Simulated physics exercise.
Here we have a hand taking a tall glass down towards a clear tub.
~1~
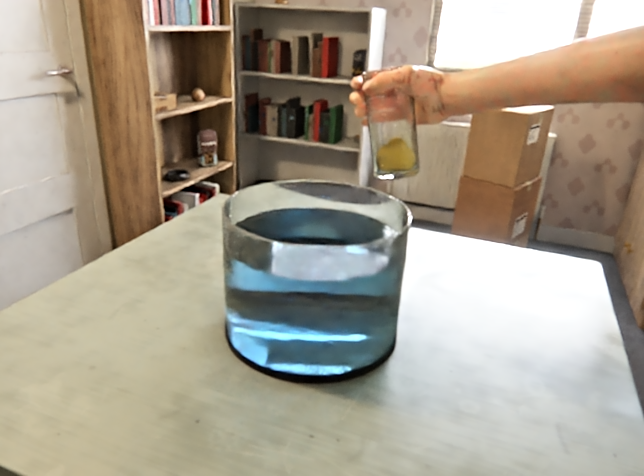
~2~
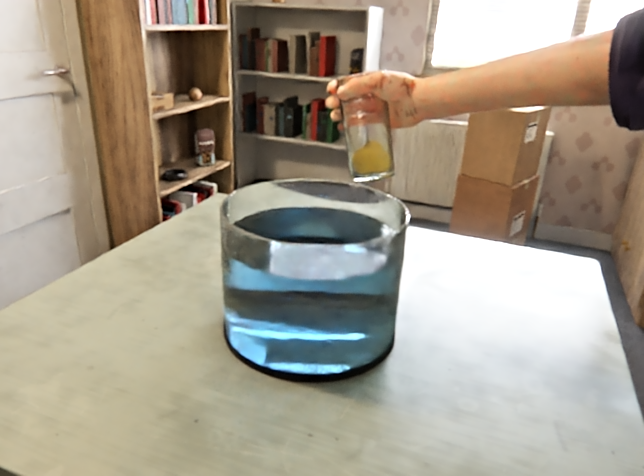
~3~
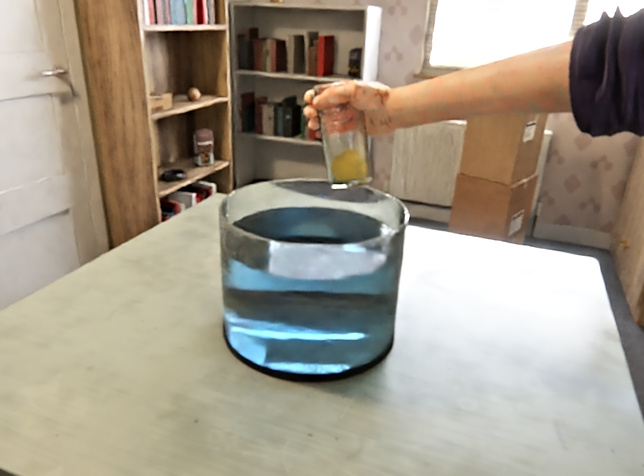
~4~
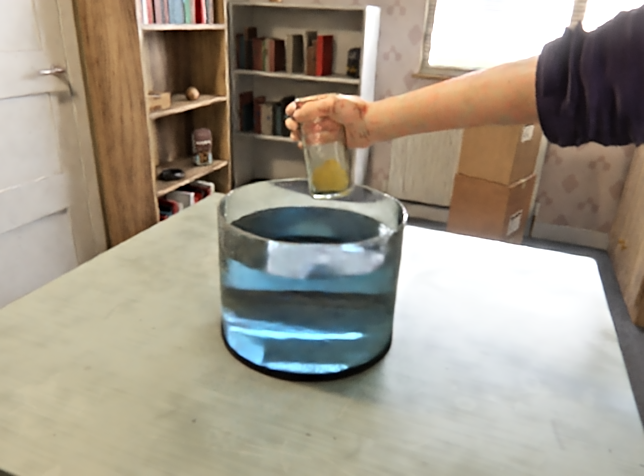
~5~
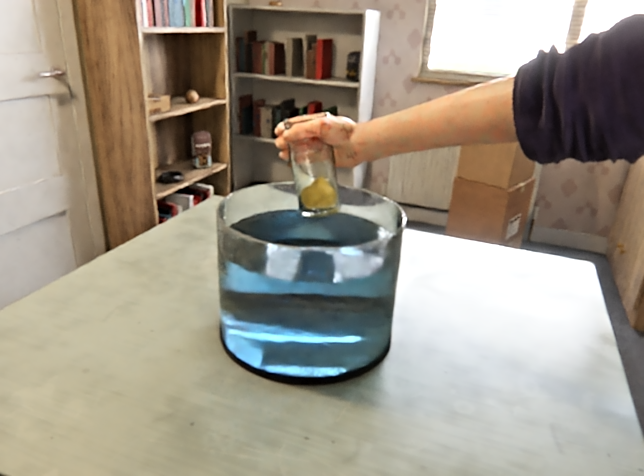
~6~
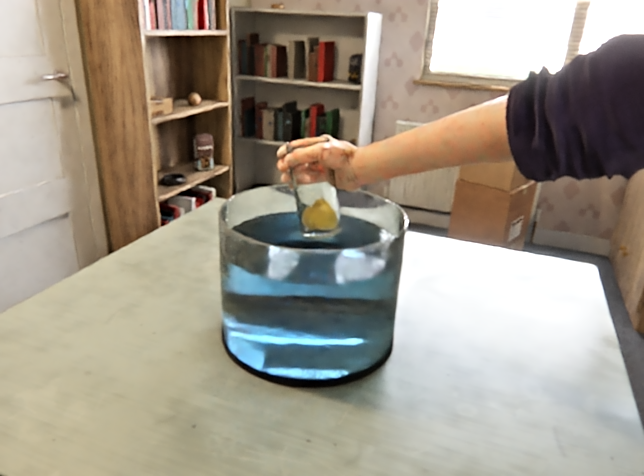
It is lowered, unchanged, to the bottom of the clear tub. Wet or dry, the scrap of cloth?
It gets soaked.
Shortly, the tall glass enters the water.
Then, water pours in as the air escapes.
At the finish, the tall glass is under, flooded, and the scrap of cloth is wet.
